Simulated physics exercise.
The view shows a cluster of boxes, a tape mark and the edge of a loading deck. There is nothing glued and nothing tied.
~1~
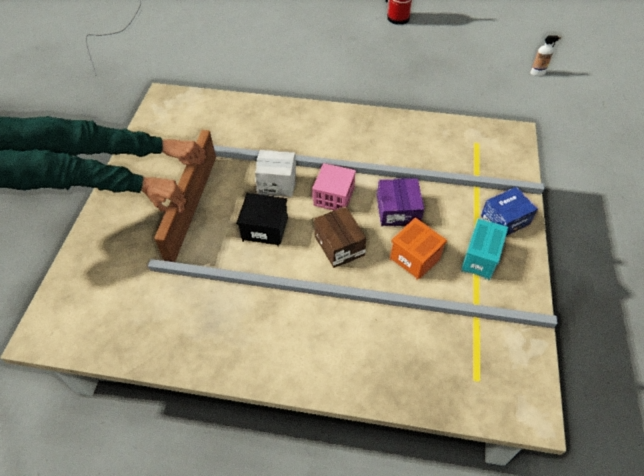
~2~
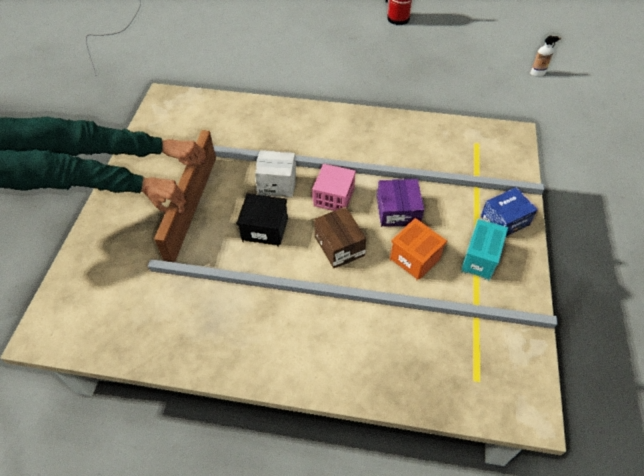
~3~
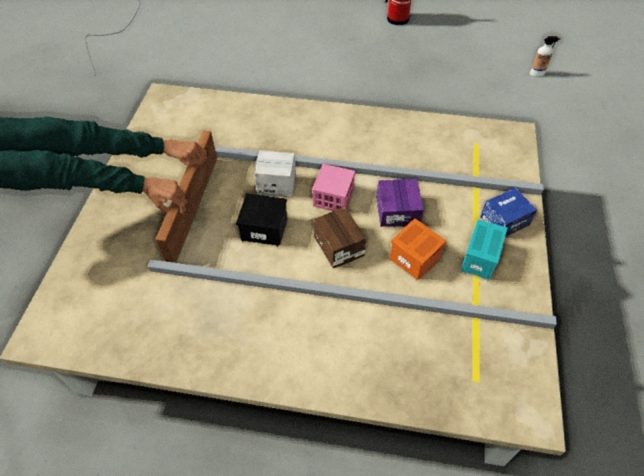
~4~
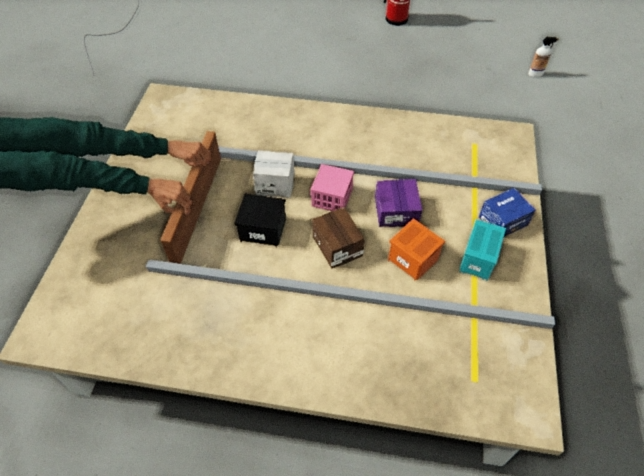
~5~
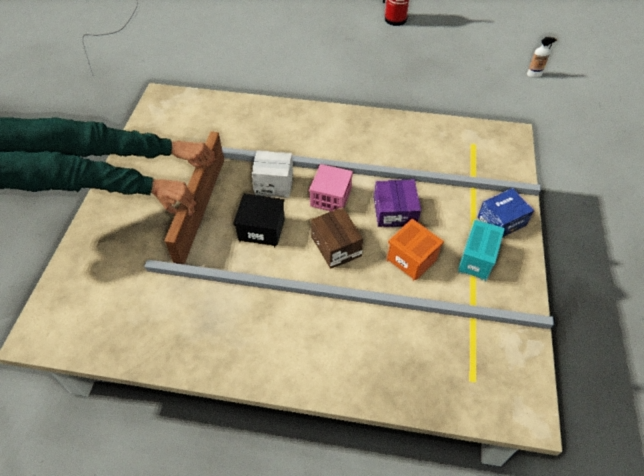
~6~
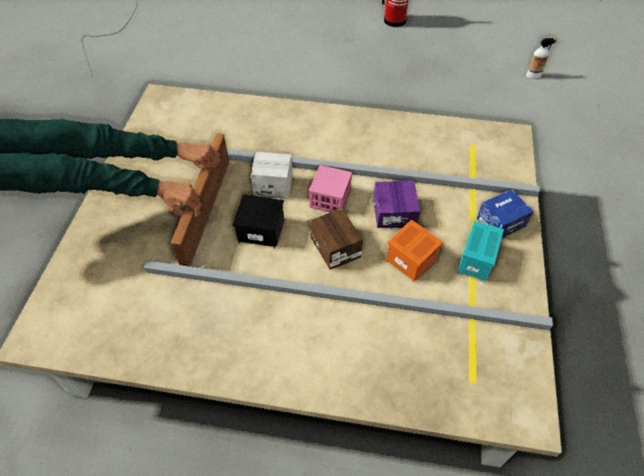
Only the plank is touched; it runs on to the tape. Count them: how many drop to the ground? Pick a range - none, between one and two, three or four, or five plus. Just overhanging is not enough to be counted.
Range: Three or four.
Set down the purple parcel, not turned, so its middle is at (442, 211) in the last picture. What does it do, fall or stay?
Lab note: From that start it is gone.
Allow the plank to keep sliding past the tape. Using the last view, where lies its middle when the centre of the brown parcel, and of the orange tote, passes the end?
I'd put it close to (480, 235), and close to (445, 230) for the other one.
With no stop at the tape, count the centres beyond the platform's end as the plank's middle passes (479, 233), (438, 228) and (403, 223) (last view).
4; 2; 1.
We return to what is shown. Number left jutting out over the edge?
The count is 2.
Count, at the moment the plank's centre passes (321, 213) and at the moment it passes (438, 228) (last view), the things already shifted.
First position 6; second position 8.
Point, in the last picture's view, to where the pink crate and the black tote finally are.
The pink crate stops around (531, 215); the black tote around (498, 252).
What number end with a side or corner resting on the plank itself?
That makes 2.
Soon after, none off yet; blue box at rest near (504, 215); turquoise tote at rest near (480, 251); orange tote at rest near (413, 252).
Then, none off yet; blue box at rest near (504, 215); turquoise tote moved a little near (487, 252); orange tote moved about its own width near (450, 256).
Further on, none off yet; blue box tipped well over near (560, 239); turquoise tote tipped a little near (559, 260); orange tote moved well along near (523, 264).
By the end, the number that fall off is three or four; fallen, purple parcel, orange tote, turquoise tote and blue box.
